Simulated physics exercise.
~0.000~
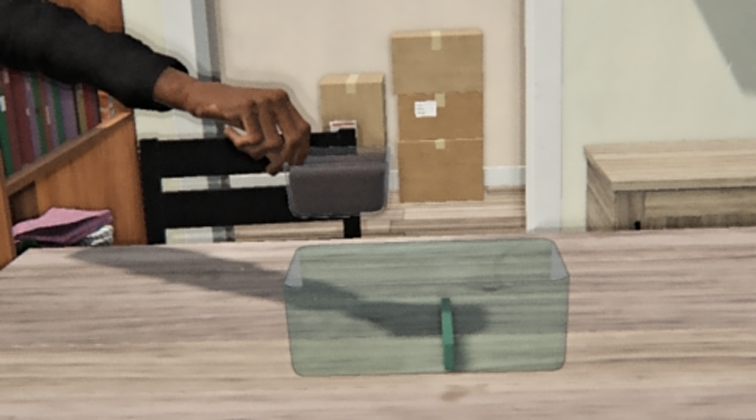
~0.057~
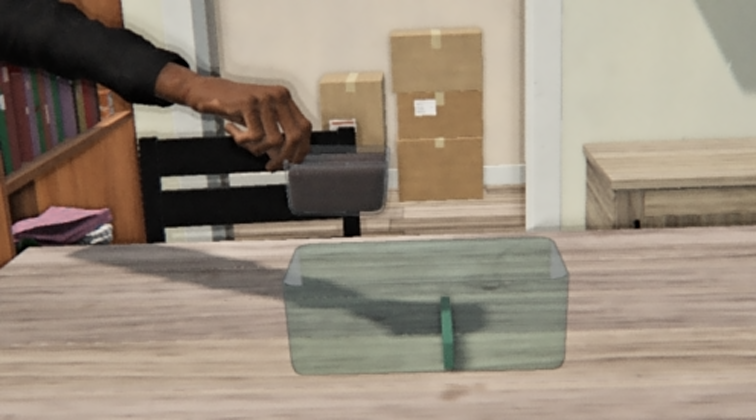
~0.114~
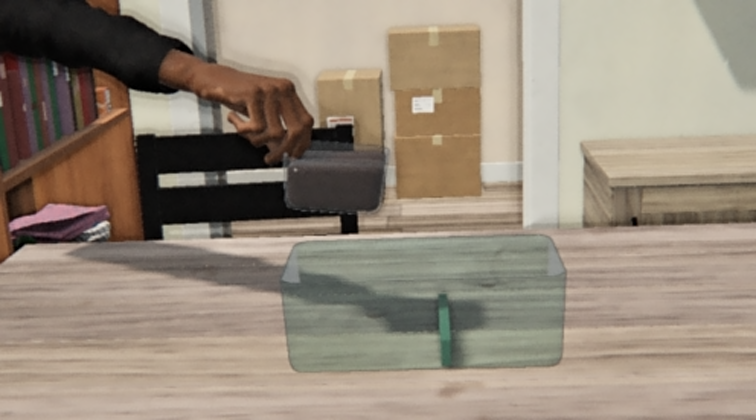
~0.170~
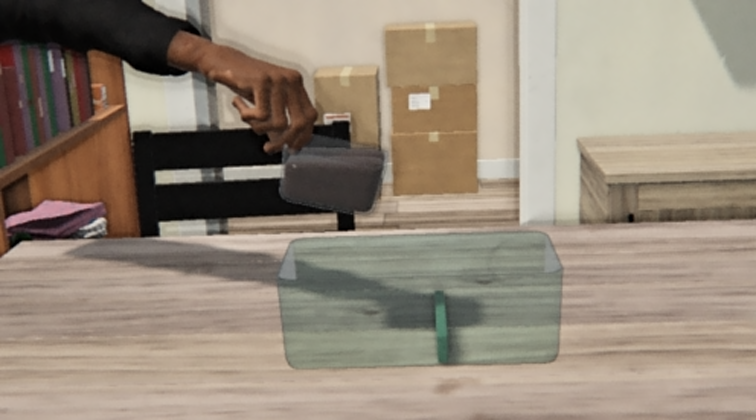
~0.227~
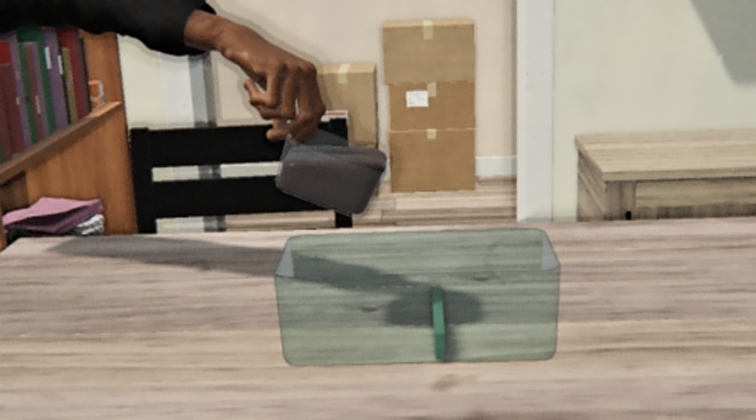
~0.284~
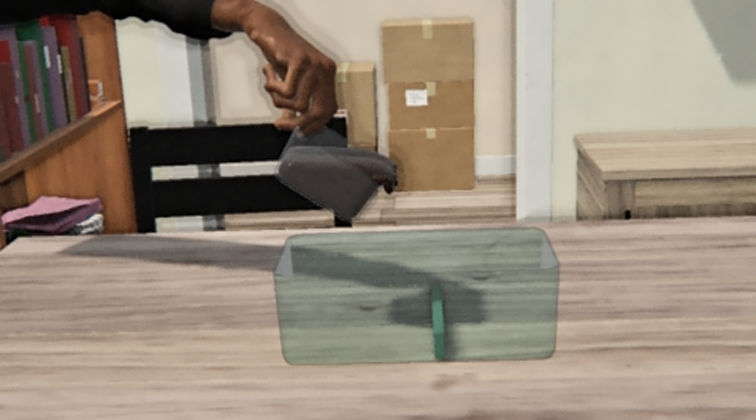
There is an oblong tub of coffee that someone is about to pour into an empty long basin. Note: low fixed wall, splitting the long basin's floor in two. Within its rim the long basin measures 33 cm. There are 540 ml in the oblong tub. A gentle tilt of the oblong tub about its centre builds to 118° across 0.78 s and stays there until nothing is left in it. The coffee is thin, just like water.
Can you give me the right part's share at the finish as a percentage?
Sure, about 40 percent.
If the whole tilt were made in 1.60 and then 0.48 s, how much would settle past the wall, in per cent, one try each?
Roughly 55 per cent the first time and 25 per cent the second.
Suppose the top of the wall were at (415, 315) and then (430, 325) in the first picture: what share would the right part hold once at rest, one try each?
One try each: Around 75 percent and then around 65 percent.
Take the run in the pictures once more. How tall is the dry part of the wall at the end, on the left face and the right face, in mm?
About 24 mm left, about 24 mm right.
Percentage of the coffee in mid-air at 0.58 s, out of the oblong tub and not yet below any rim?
Near 22 per cent of it all.
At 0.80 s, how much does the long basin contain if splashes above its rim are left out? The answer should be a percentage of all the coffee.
That comes to about 96 percent.
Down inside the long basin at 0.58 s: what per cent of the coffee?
66 %, give or take.
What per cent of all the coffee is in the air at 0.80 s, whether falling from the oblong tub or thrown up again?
Airborne share: Near 3 %.
By 0.58 s the tilt is 100° and 12 per cent is still to pour, 32 is left of the wall and 34 right of it.
By 0.80 s the tilt is 118° and 0 per cent is still to pour, 57 is left of the wall and 40 right of it.
By 1.03 s the tilt is 118° and 0 per cent is still to pour, 59 is left of the wall and 40 right of it.
By 1.28 s the tilt is 118° and 0 per cent is still to pour, 59 is left of the wall and 40 right of it.
At rest 59 per cent lies left of the wall, 40 right of it and 1 outside.
